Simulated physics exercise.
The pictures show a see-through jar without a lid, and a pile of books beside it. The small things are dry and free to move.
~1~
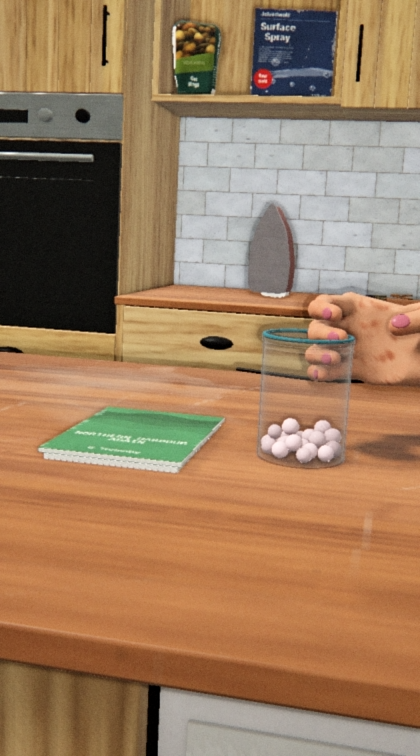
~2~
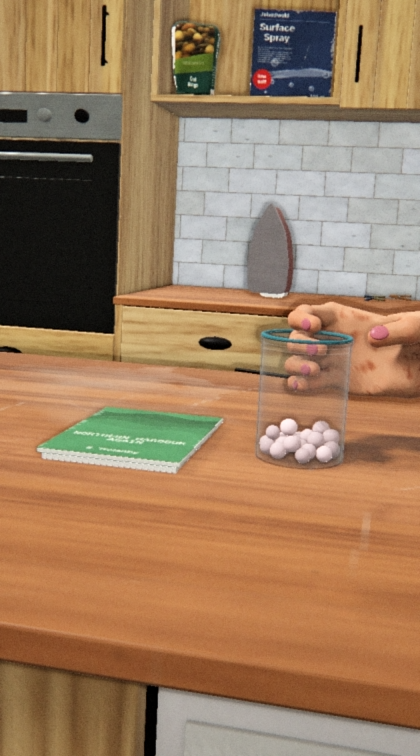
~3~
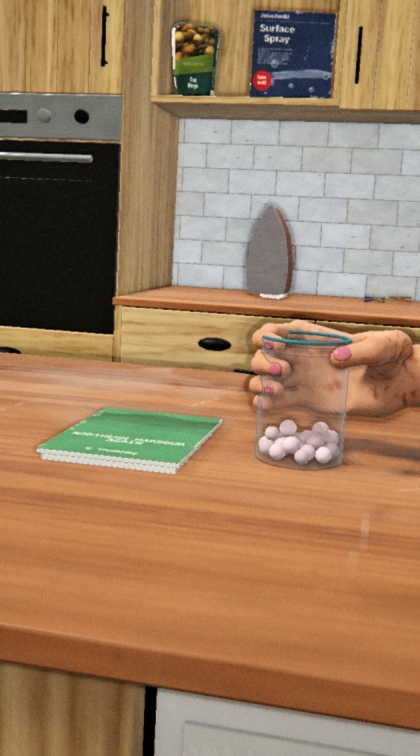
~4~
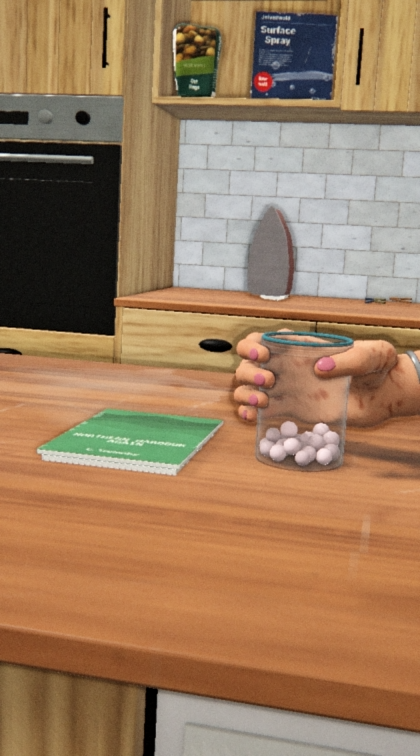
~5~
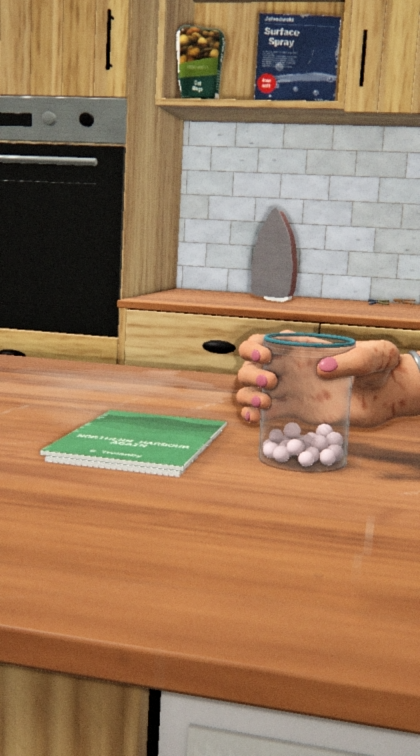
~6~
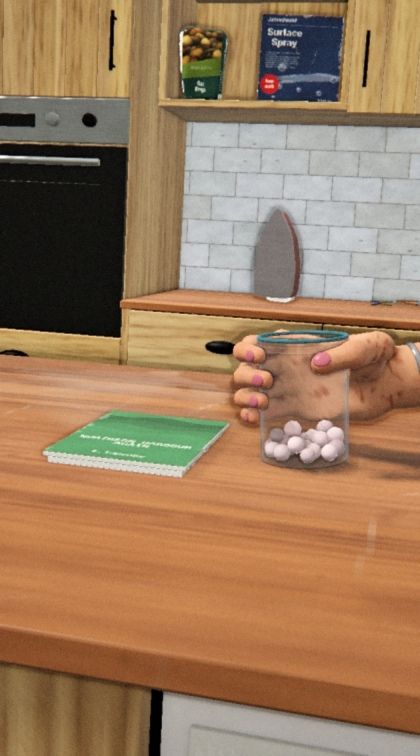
We see an open see-through jar partly filled with sugar pearls on a wooden counter beside a green-covered book pile; a hand on the right closes its fingers around the jar, which then leans very slightly.
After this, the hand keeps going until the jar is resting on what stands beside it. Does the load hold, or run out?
In the end the load all remains inside.
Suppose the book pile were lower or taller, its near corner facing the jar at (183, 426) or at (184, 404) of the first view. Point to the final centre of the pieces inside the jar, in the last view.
At about (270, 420), and at (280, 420).
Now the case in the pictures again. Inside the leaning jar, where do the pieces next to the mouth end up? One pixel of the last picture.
At about (233, 431).
Then, 0.81 s later than the last frame, the jar leans 39°; everything is still inside.
Then, 1.52 s later than the last frame, the jar leans 69°; everything is still inside.
Then, 2.12 s later than the last frame, the jar rests on the book pile at 77°; everything is still inside.
When it is over, the jar rests on the book pile at 77°; everything is still inside.
